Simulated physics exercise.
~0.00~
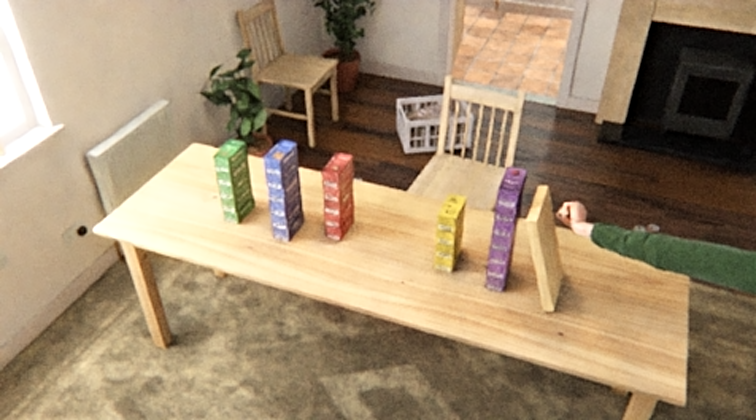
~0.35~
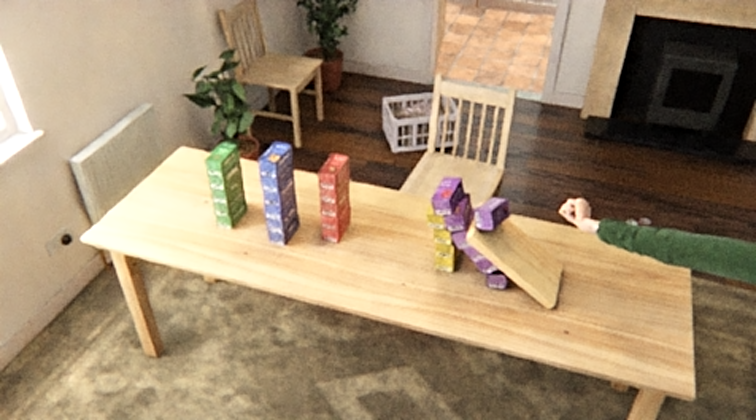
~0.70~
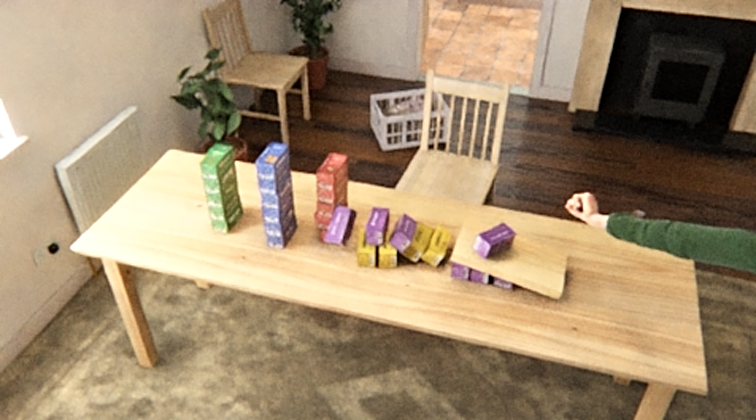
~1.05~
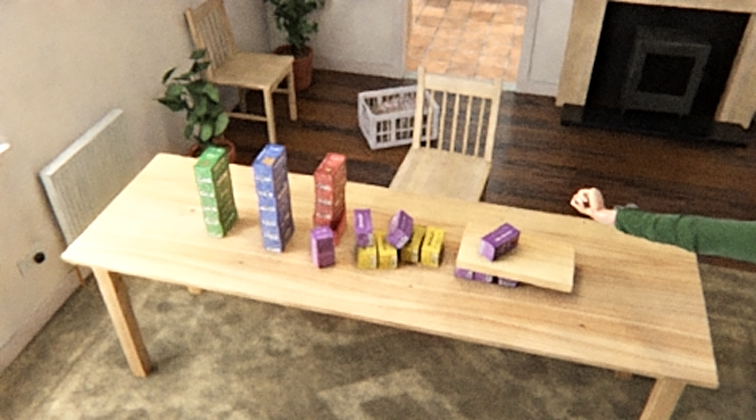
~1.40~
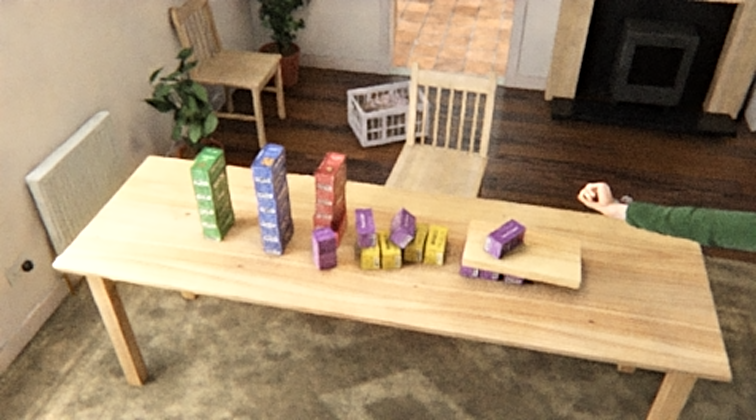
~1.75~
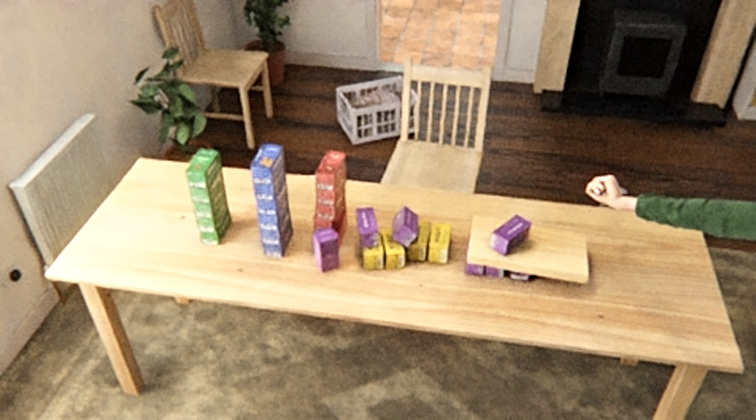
Living room table, a hand tipping a wooden board that topples purple and yellow packet stacks, leaving red, blue and green standing.
